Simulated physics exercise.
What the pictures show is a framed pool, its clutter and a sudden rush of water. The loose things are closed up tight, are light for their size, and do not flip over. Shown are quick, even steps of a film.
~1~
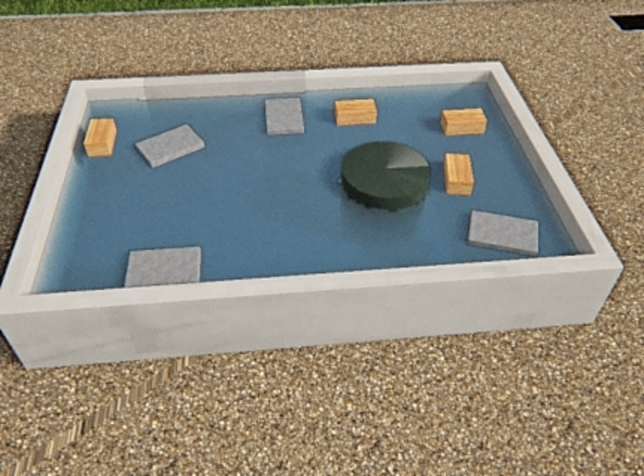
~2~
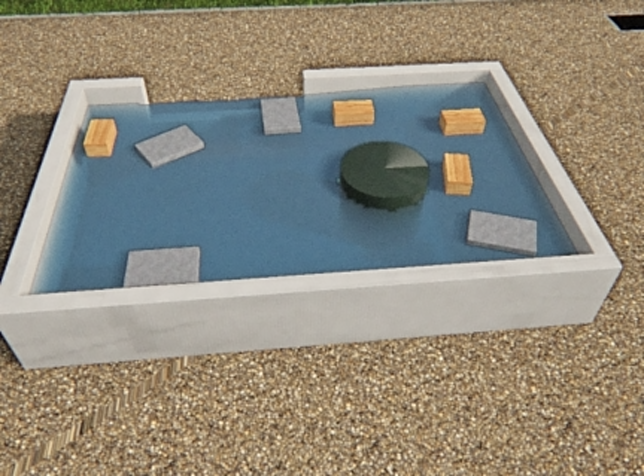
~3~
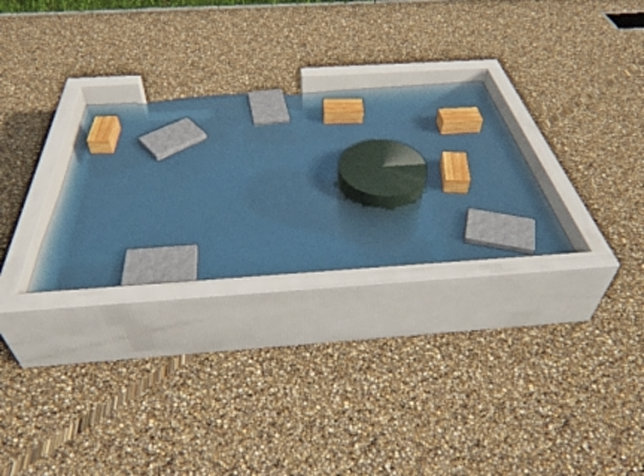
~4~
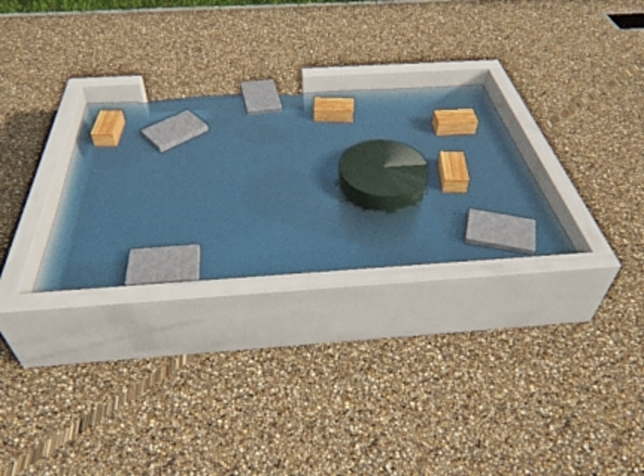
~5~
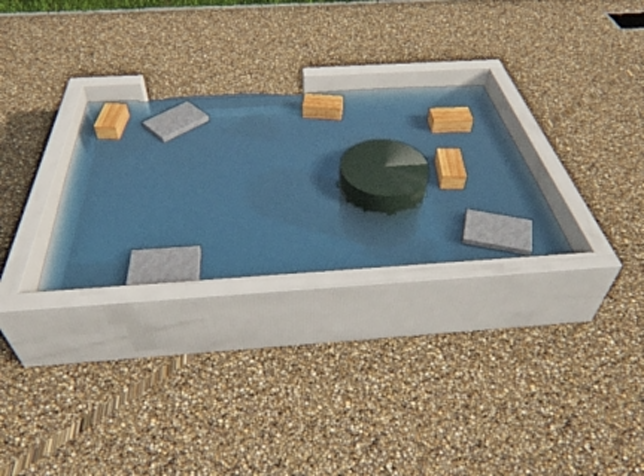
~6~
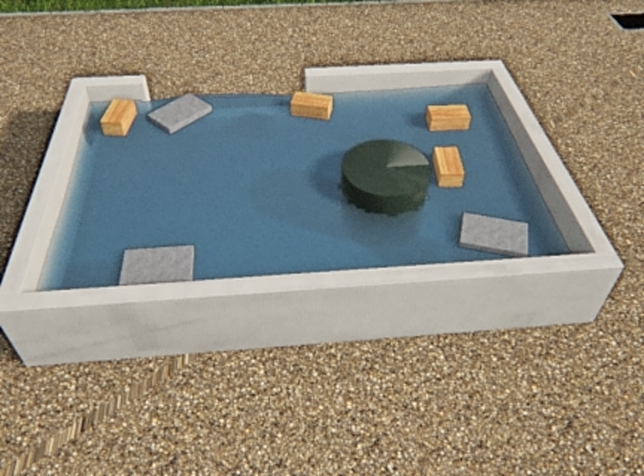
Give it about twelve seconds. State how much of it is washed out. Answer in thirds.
One to two thirds.
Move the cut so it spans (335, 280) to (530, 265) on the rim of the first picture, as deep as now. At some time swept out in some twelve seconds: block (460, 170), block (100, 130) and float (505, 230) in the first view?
Lost, retained, lost.
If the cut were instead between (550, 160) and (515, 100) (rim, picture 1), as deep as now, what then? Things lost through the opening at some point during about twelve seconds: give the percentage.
About 50 %.
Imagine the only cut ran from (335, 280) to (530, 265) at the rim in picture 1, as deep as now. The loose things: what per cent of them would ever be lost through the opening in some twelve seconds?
40 per cent or so.
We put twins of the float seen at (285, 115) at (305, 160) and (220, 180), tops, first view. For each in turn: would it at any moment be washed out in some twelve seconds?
First lost, then lost.
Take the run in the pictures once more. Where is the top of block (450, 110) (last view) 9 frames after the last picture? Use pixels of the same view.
My estimate: Close to (420, 116).
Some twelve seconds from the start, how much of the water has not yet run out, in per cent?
Roughly 58 per cent.
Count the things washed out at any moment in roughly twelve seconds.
So, 4 of them.
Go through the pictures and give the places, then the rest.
The first picture shows a float at (169, 143), afloat; a block at (356, 106) floats; 0 of 8 have shifted.
The second picture shows a float at (169, 144), afloat; a block at (354, 107), afloat; 1 of 8 have shifted.
The third picture shows a float at (172, 136) floats, close to its start; a block at (343, 105), afloat, close to its start; 4 of 8 have shifted.
The fourth picture shows a float at (174, 128) floats, close to its start; a block at (334, 104), afloat, close to its start; 4 of 8 have shifted.
The fifth picture shows a float at (176, 119), afloat, a stride from its start; a block at (323, 101) floats, close to its start; 7 of 8 have shifted.
The sixth picture shows a float at (179, 110), afloat, a stride from its start; a block at (312, 100) floats, a stride from its start; 8 of 8 have shifted.
A moment on, 1 of 8 are out; 7 afloat.
Next, 4 of 8 are out; 4 afloat.
Later, 4 of 8 are out; 4 afloat.
In the end, 4 of 8 are out; 4 afloat.
